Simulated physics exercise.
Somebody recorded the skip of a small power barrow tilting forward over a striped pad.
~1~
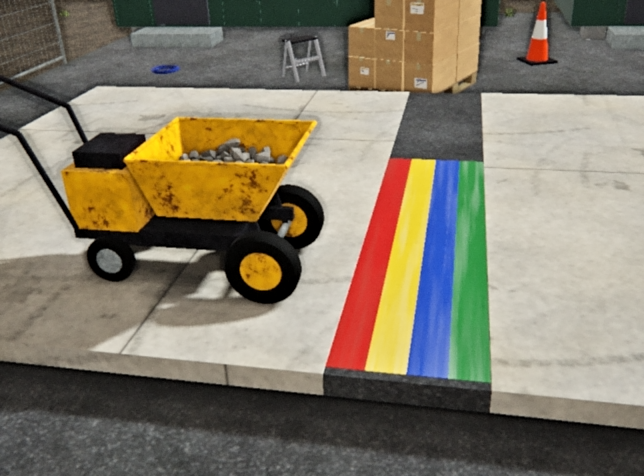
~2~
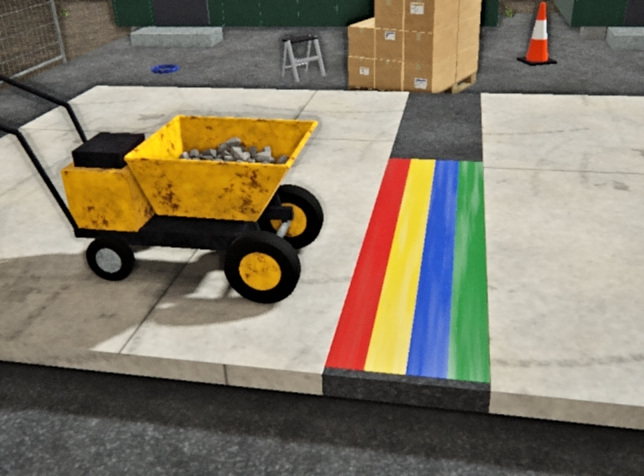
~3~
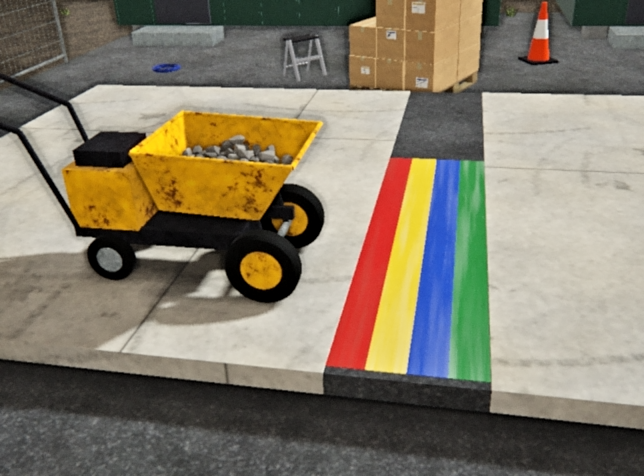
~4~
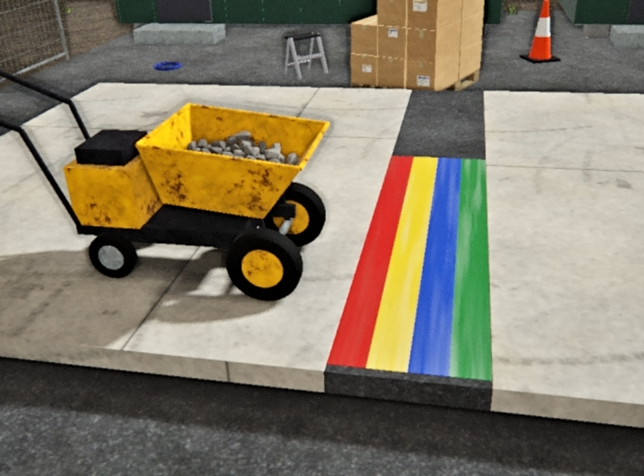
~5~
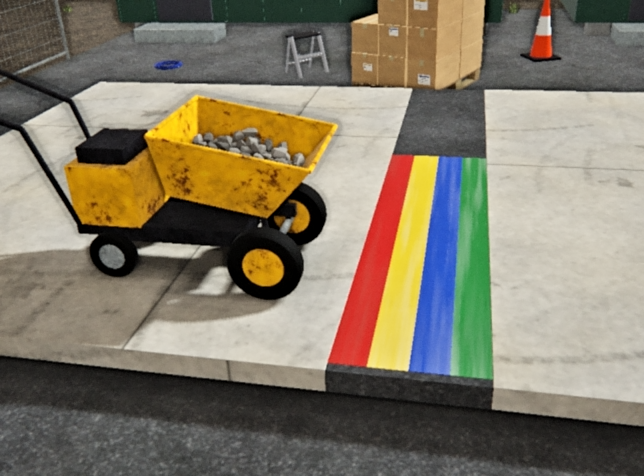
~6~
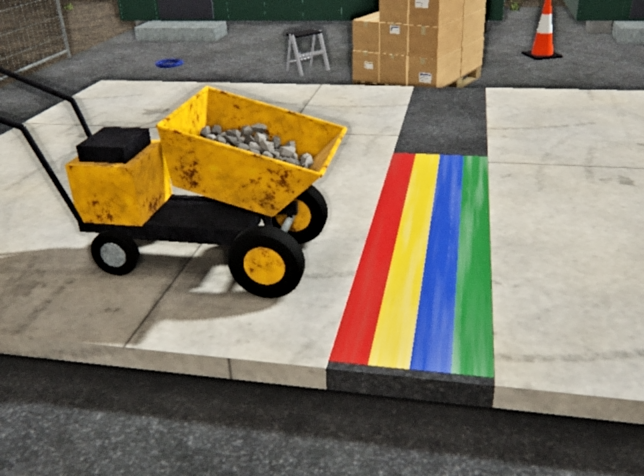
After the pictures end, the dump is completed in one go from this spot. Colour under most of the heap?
Yellow.
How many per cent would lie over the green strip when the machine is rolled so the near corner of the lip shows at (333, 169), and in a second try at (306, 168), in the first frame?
30 and 20 percent, in that order.
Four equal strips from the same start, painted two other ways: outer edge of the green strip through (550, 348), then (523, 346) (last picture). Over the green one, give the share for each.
In turn 0 and 10 in a hundred.
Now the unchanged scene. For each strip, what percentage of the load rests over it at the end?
Estimated shares: Red strip 5 %, yellow strip 40 %, blue strip 20 %, green strip 10 %.
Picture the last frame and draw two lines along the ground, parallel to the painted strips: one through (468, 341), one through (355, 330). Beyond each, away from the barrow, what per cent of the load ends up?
That's 10 per cent for the first and 80 per cent for the second.
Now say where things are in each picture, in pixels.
Lip of the skip at (285, 167), level; top of the load at (228, 168), broken stones; red strip at (354, 332); yellow strip at (392, 335); blue strip at (430, 339); green strip at (470, 342), in the first frame.
Lip of the skip at (286, 168), level; top of the load at (228, 168), in the second frame.
Lip of the skip at (292, 168), tipped barely; top of the load at (220, 162), in the third frame.
Lip of the skip at (300, 169), tipped a little; top of the load at (226, 157), in the fourth frame.
Lip of the skip at (309, 172), tipped a little; top of the load at (220, 156), in the fifth frame.
Lip of the skip at (320, 176), tipped clearly; top of the load at (218, 145); red strip at (358, 327); yellow strip at (395, 330); blue strip at (434, 334); green strip at (473, 337), in the sixth frame.
Soon after the last picture, skip tipped steeply; all in the skip.
A little later, skip tipped steeply; nearly all in the skip; a stray few over the yellow strip; a stray few over the blue strip.
Later still, skip tipped right over; about half in the skip; a stray few over the red strip; about a quarter over the yellow strip; about a quarter over the blue strip; a small part over the green strip; a stray few off the paint.
By the end, skip tipped right over; about a quarter in the skip; a small part over the red strip; about a third over the yellow strip; about a quarter over the blue strip; a small part over the green strip; a stray few off the paint.
